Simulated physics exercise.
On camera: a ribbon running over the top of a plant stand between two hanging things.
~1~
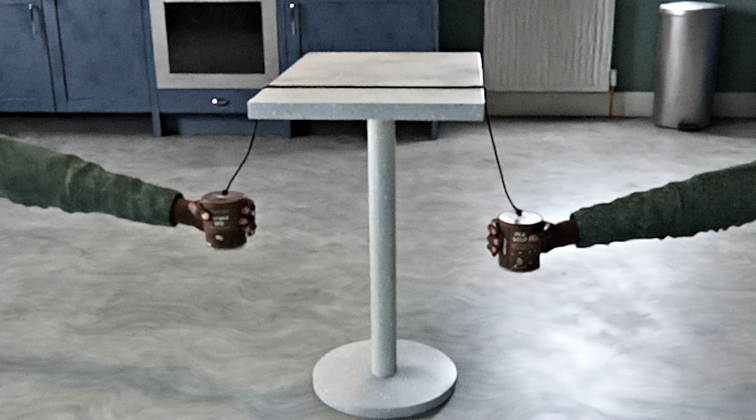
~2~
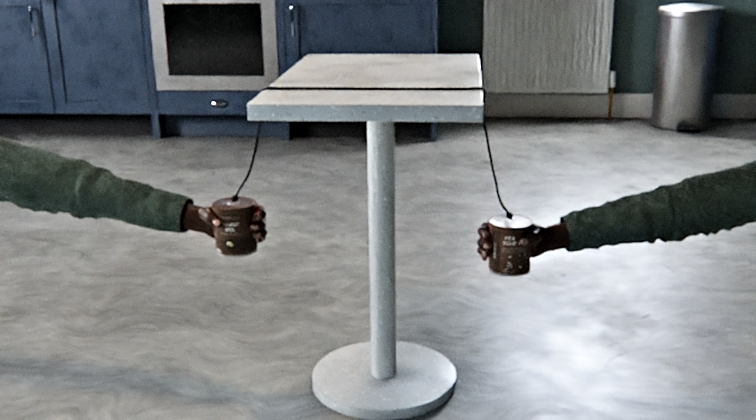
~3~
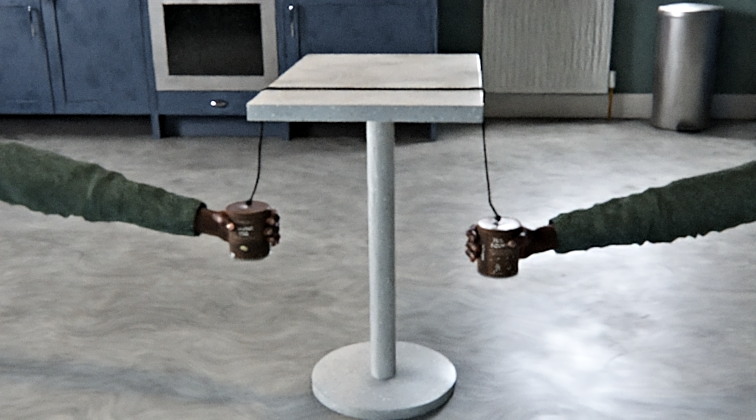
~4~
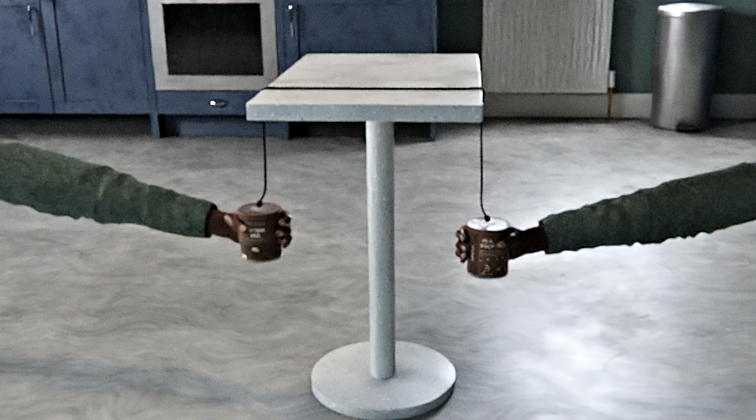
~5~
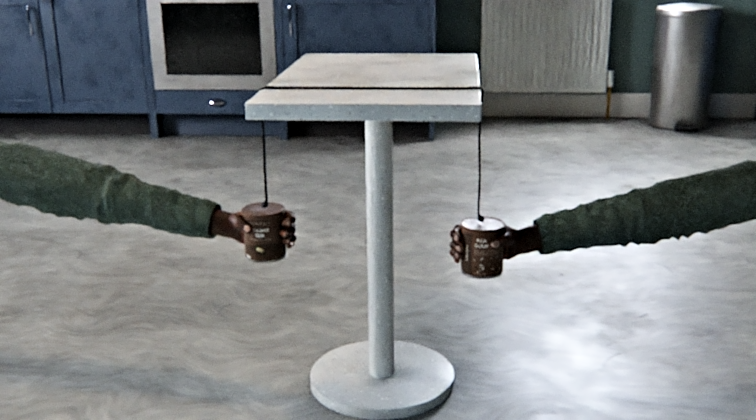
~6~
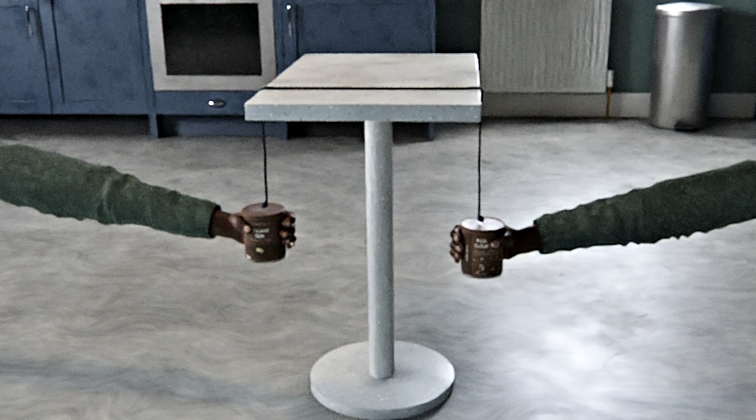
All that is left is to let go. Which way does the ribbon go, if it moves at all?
In the end the ribbon stays as it is.
Then, 0.28 s after the last picture, left tin hanging as before near (268, 235); right tin hanging as before near (479, 248).
Then, 1.08 s after the last picture, left tin hanging as before near (264, 235); right tin hanging as before near (482, 249).
At rest, left tin hanging as before near (269, 235); right tin hanging as before near (475, 248). The ribbon hangs still.
